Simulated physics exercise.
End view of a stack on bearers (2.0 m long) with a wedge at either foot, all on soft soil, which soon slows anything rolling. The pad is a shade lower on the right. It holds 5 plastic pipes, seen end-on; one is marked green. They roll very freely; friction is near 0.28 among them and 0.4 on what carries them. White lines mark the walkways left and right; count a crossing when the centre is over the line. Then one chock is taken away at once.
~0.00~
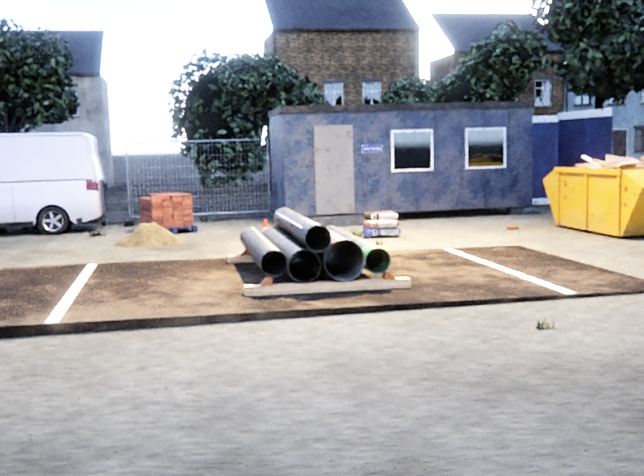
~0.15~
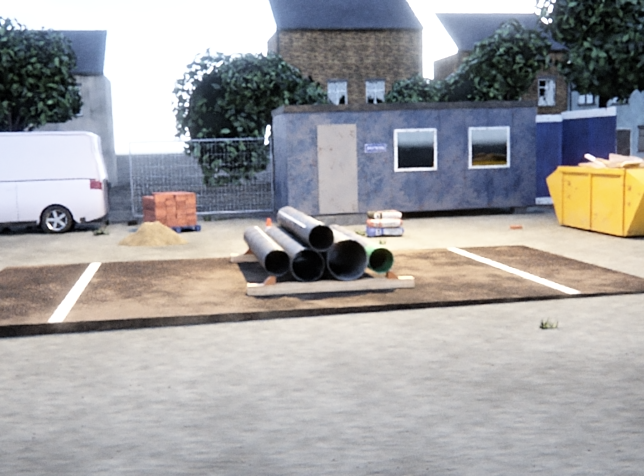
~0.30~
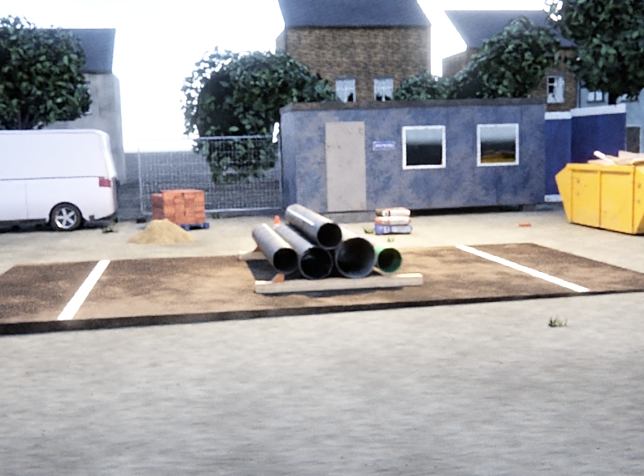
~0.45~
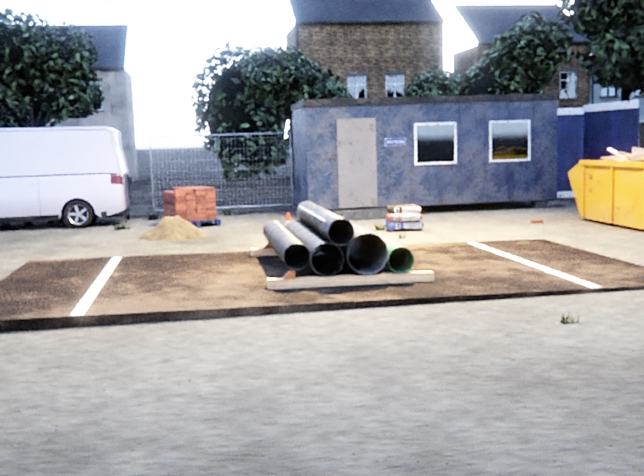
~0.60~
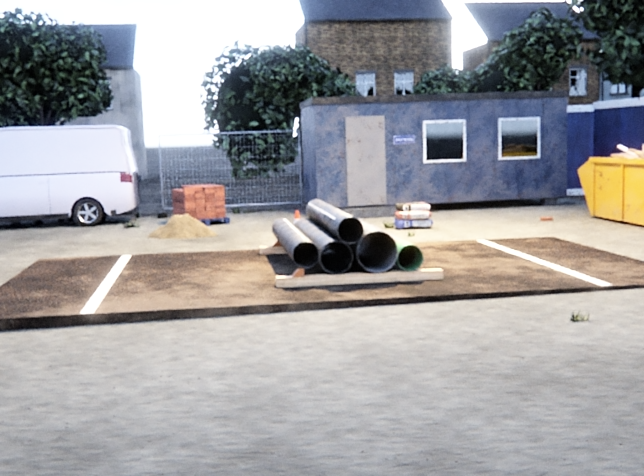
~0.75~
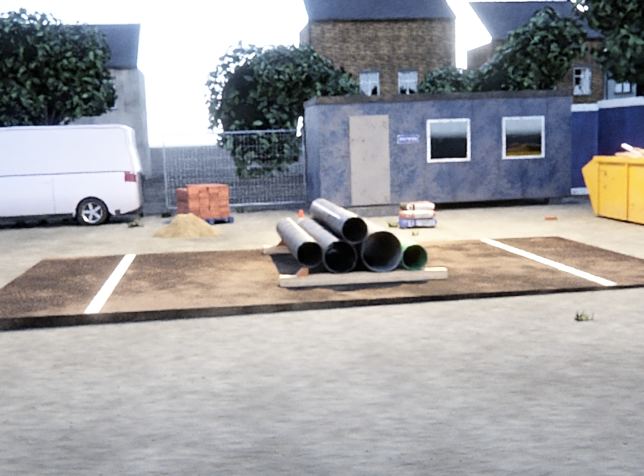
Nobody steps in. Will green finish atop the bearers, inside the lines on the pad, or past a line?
Green finishes inside the lines on the pad.
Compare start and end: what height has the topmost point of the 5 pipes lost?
About 30 cm.
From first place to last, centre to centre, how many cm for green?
Green 140.
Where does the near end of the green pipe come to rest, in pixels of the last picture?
Near (527, 261).
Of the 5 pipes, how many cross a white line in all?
In all, 0.
After 1.2 s, green is on the bearers, 35 cm from the bearers' right end, rolling right; 0 over a line so far.
After 1.6 s, green is on the bearers, 30 cm from the bearers' right end, rolling right; 0 over a line so far.
After 2.1 s, green is on the bearers, 15 cm from the bearers' right end, rolling right; 0 over a line so far.
After 2.7 s, green is off the bearers, 155 cm short of the right line, rolling right; 0 over a line so far.
At rest (6.3 s), green is off the bearers, 65 cm short of the right line; 0 over a line so far.
